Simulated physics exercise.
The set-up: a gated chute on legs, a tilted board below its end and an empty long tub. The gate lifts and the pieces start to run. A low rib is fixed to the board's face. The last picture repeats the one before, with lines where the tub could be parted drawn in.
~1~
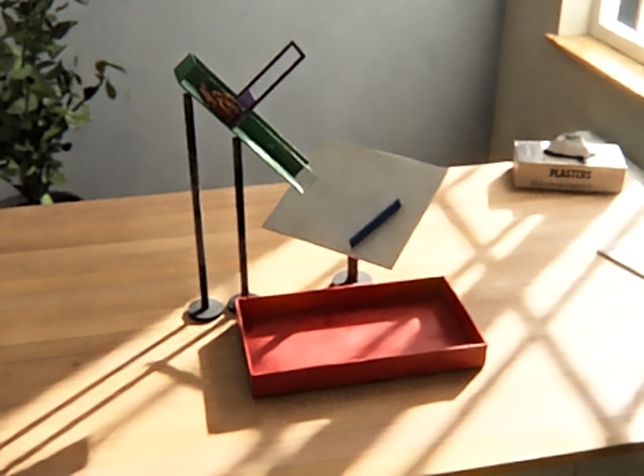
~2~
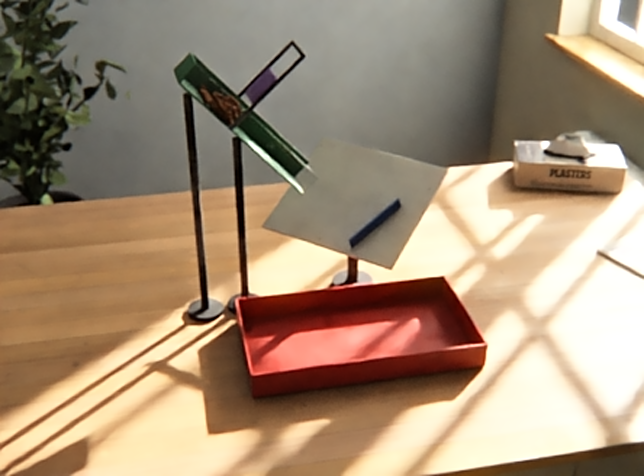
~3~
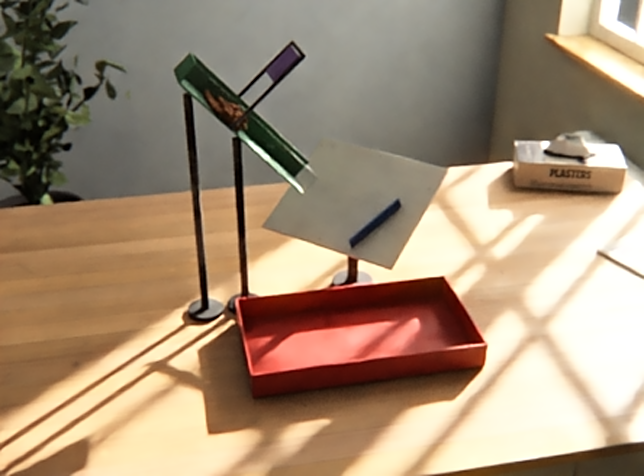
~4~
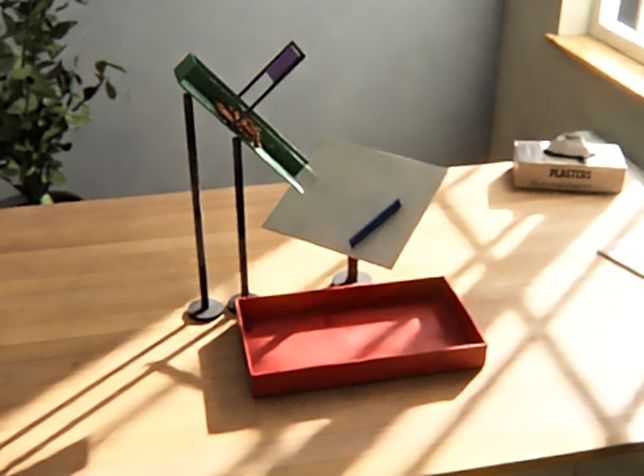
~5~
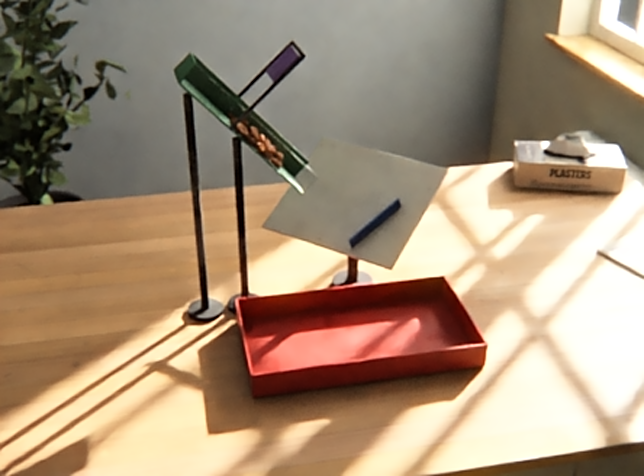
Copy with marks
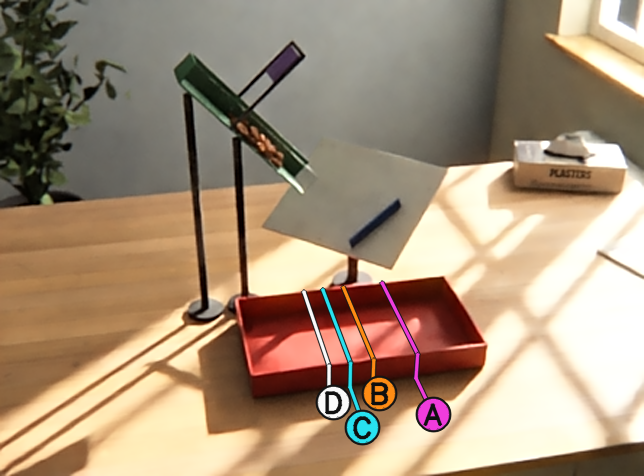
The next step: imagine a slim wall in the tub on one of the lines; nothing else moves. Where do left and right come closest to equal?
D works best here.
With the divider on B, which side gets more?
More lands on the left.
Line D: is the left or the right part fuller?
The right side.
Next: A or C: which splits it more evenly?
That would be C.
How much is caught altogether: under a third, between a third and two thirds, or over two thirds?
About that: Over two thirds.
On the marked copy, line A crosses the front rim at (417, 353); line B crosses the front rim at (373, 359); line C crosses the front rim at (350, 362); line D crosses the front rim at (328, 364).
For line A, of what is caught, the whole lot on the left of the divider, none at all on the right.
For line B, of what is caught, all but a few on the left of the divider, a small share on the right.
For line C, of what is caught, the bulk on the left of the divider, close to a quarter on the right.
For line D, of what is caught, close to a third on the left of the divider, close to two thirds on the right.
